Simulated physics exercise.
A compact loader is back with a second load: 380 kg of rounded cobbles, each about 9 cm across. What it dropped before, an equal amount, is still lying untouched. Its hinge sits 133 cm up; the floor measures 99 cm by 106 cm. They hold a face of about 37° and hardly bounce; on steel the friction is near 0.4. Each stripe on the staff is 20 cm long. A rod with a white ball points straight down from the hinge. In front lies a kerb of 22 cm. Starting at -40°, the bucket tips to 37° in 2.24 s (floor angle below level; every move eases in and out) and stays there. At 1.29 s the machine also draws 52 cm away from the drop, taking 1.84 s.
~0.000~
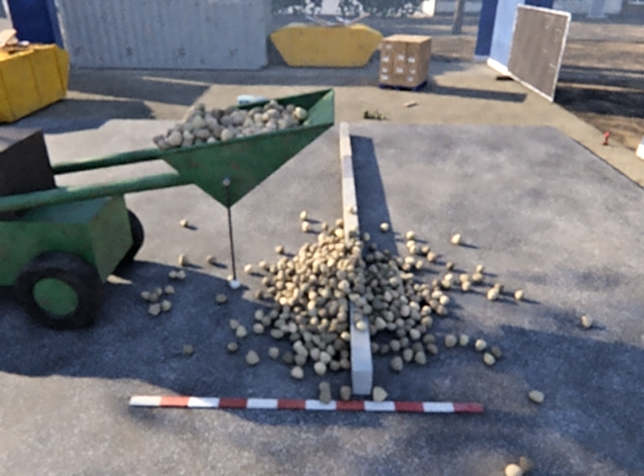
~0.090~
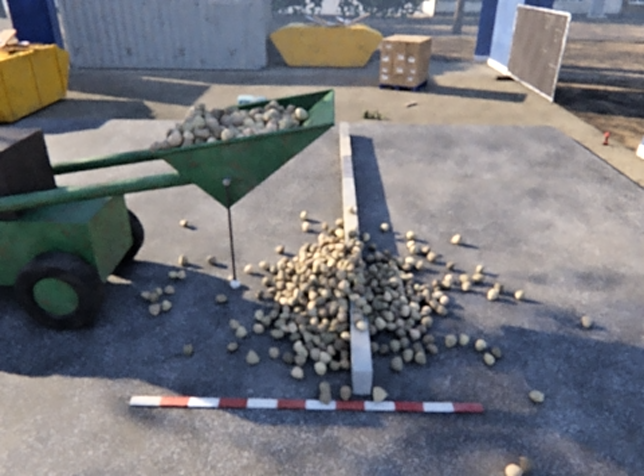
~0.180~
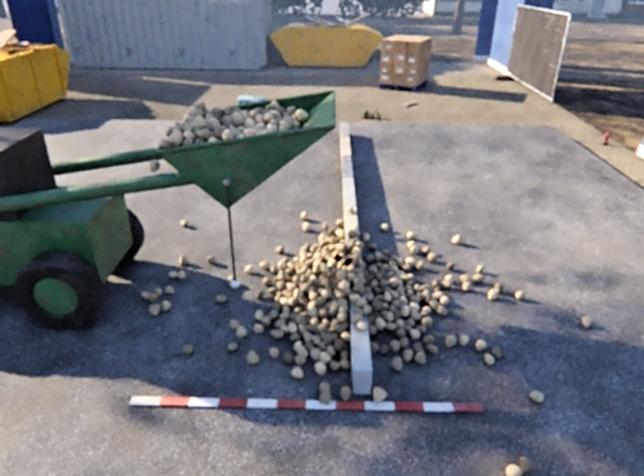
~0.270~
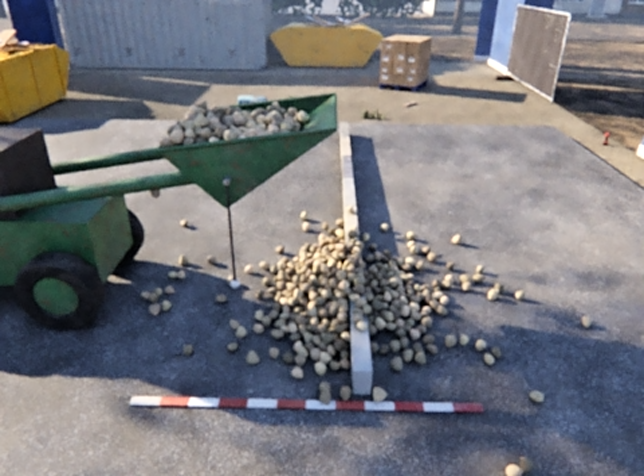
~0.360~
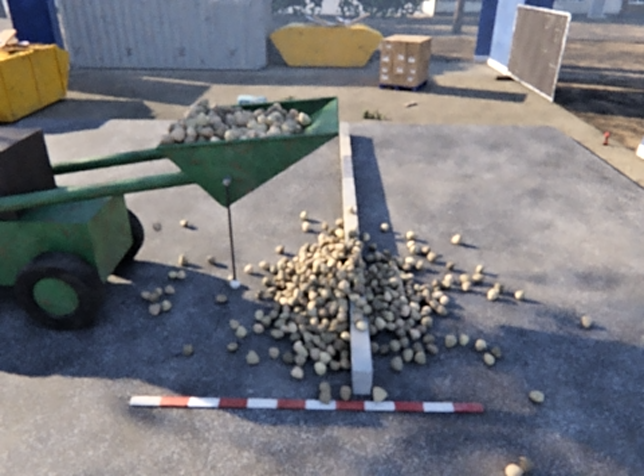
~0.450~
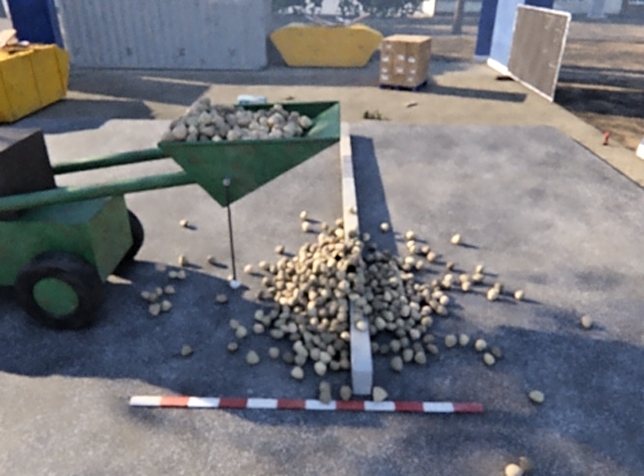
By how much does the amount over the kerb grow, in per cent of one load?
Close to 12 parts in a hundred.
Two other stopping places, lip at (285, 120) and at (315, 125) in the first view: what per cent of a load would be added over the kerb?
First some 0, then 0 per cent.
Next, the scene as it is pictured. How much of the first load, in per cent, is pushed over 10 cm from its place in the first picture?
Roughly 15 per cent of them.
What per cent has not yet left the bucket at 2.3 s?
It holds some 20 per cent.
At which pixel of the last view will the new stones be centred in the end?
Their middle is at about (312, 282).
After 1.7 s the floor is at 25°; in per cent of one load, 97 in the bucket, 76 on this side of the kerb, 29 over the kerb; the foremost stones are at (504, 293).
After 2.3 s the floor is at 37°; in per cent of one load, 19 in the bucket, 147 on this side of the kerb, 35 over the kerb; the foremost stones are at (504, 293).
After 3.6 s the floor is at 37°; in per cent of one load, 0 in the bucket, 162 on this side of the kerb, 40 over the kerb; the foremost stones are at (508, 298).
After 6.2 s the floor is at 37°; in per cent of one load, 0 in the bucket, 162 on this side of the kerb, 40 over the kerb; the foremost stones are at (508, 298). Net gain over the kerb, 12.
